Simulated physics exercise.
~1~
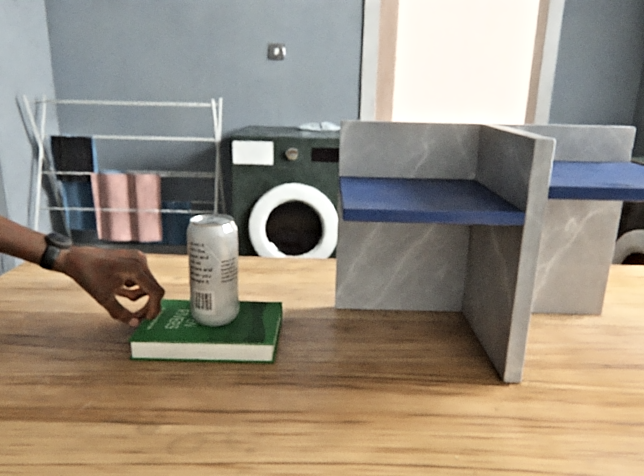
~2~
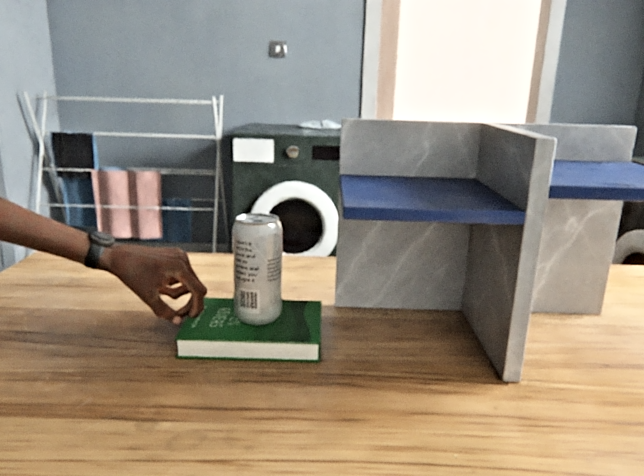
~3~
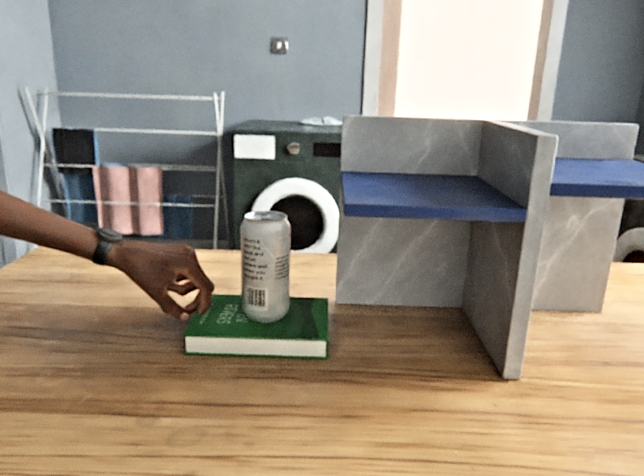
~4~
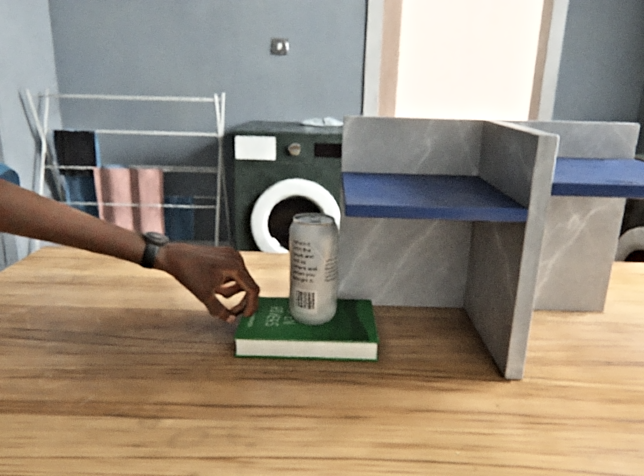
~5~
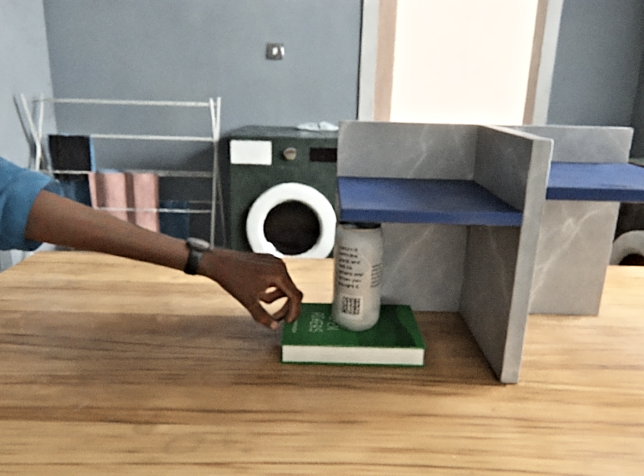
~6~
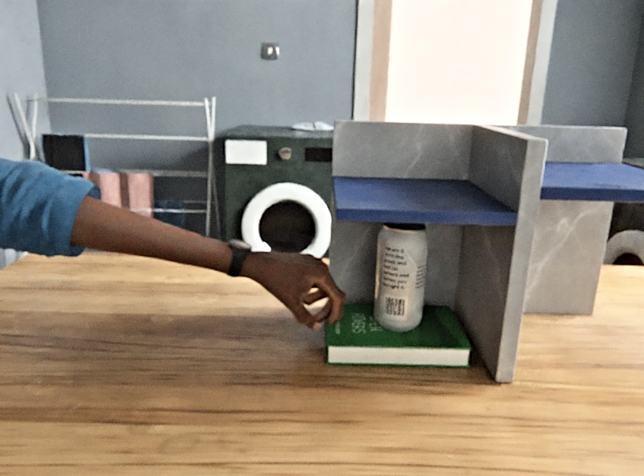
At first, a silver-white can stands upright on a green book lying on a wooden table, with a hand at the book's left edge. To the right is a grey marbled stand with blue shelves, and a washing machine and drying rack sit behind. The hand pushes the book steadily right, and the can rides along without tipping. The book then nears the low blue shelf, and the can's top reaches its left edge. Finally, the can passes beneath the shelf untouched and ends still upright on the book under it, the hand still at the book's left end.
